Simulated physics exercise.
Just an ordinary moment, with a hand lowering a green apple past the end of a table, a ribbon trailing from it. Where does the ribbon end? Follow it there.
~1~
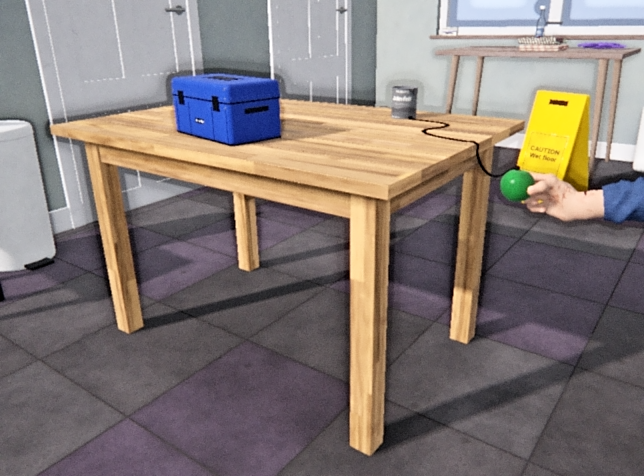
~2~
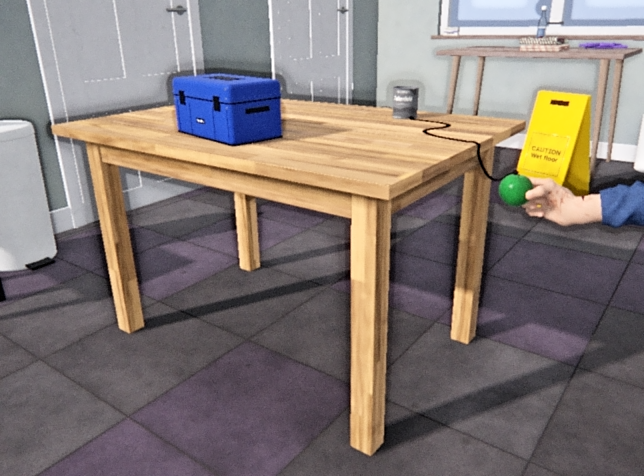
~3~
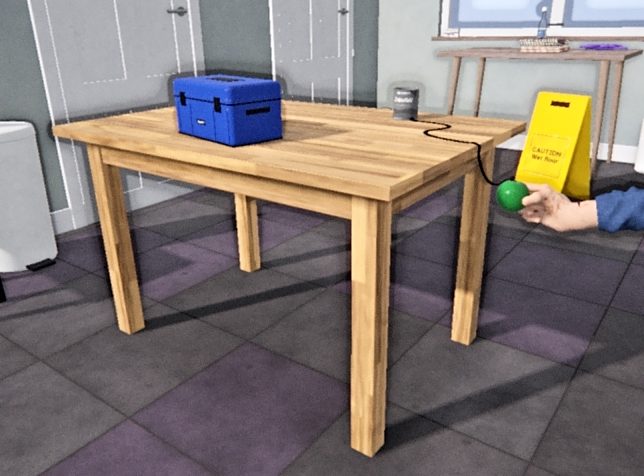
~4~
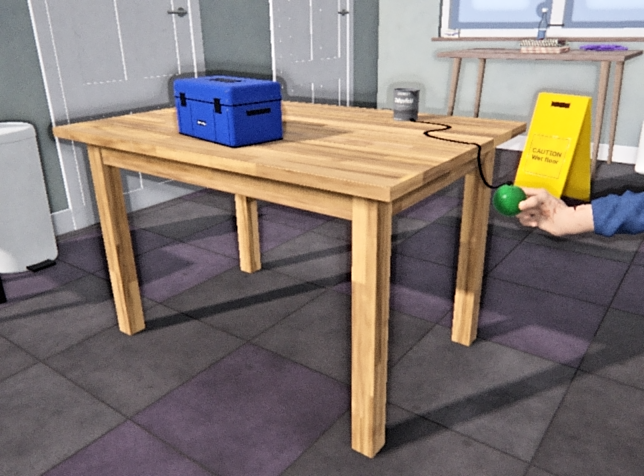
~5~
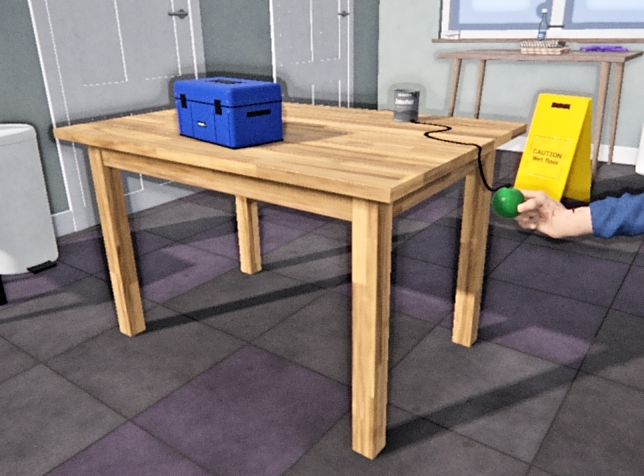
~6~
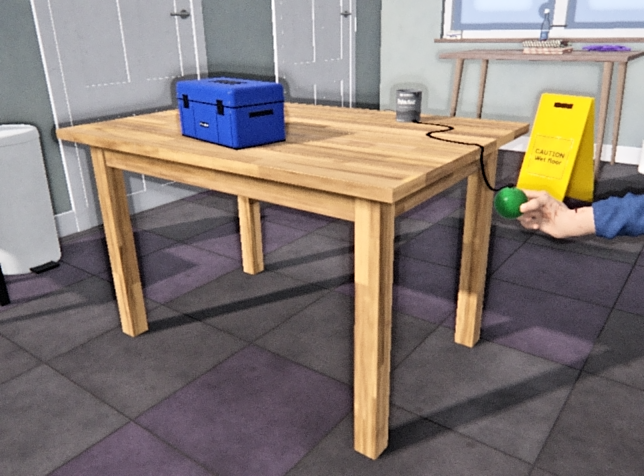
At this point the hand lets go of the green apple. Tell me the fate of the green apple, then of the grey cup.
One by one: My guess is the green apple will get down to the ground, my guess is the grey cup will be taken down too.
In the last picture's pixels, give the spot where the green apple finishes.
It settles near (549, 452).
Then, 0.62 s past the final frame, apple on the floor near (486, 398); toolbox still; cup down on the floor.
Then, 1.04 s past the final frame, apple on the floor near (522, 438); toolbox still; cup down on the floor.
When it is over, apple on the floor near (549, 452); toolbox still; cup down on the floor. The green apple reaches the floor and the grey cup gets pulled over the edge.
